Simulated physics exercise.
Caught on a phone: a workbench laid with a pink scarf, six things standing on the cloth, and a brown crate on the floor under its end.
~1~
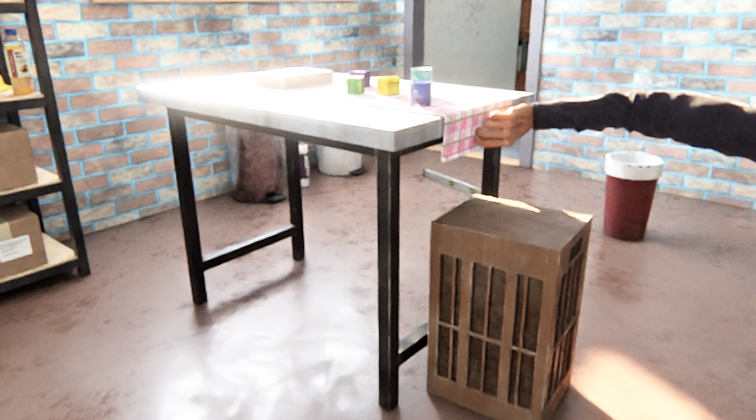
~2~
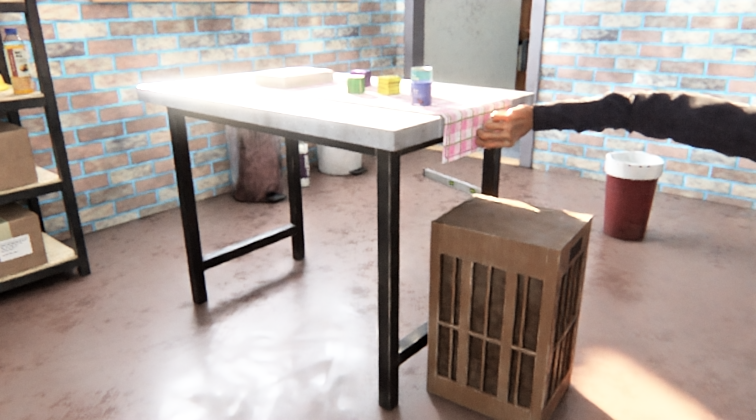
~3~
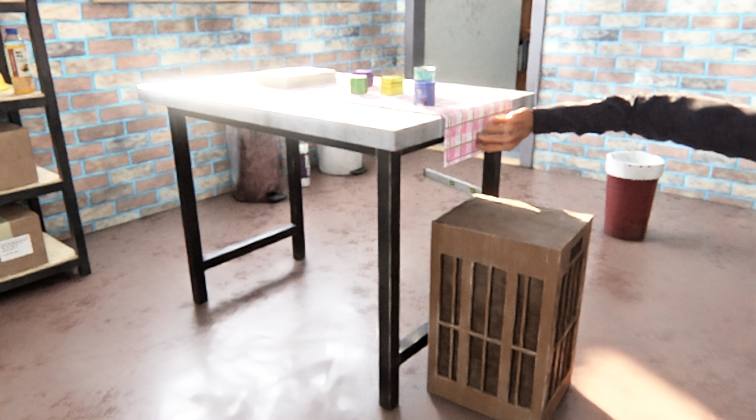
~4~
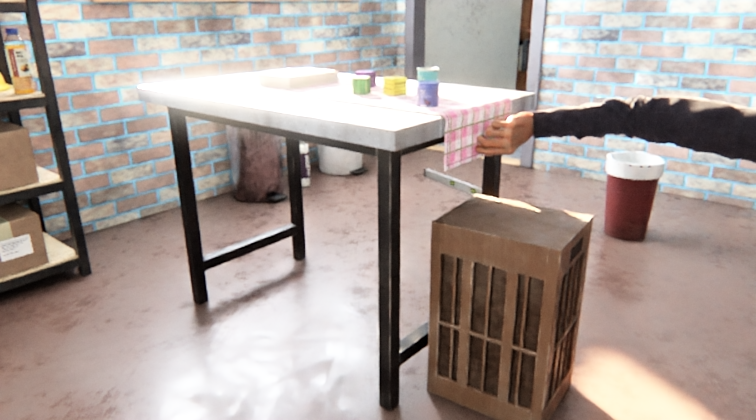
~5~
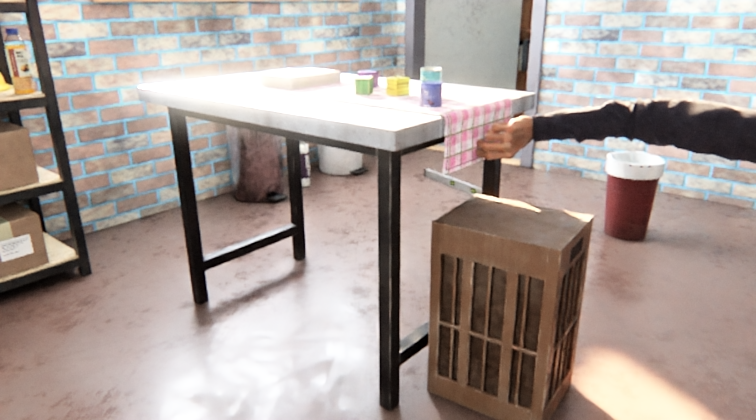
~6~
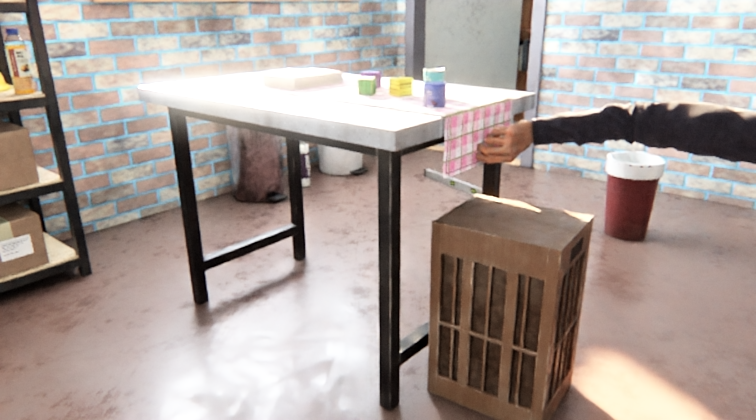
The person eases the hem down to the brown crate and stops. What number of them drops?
The workbench loses one.
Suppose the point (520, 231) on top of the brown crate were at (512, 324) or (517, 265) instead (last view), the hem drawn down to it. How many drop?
In that case 4 and 2.
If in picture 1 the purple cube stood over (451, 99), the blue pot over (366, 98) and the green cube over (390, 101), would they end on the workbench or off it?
The purple cube goes over, the blue pot holds on, the green cube stays on.
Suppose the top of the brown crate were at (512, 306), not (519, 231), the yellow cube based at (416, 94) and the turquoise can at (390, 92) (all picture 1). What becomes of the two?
The yellow cube goes over; the turquoise can falls.
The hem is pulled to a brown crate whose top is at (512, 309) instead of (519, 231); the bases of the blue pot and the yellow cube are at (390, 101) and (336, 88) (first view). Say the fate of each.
The blue pot falls; the yellow cube survives.
Soon after, hem near (478, 184); all still up.
After that, hem on the crate; blue pot gone.
In the end, hem on the crate; blue pot gone. The count of fallen things is one.
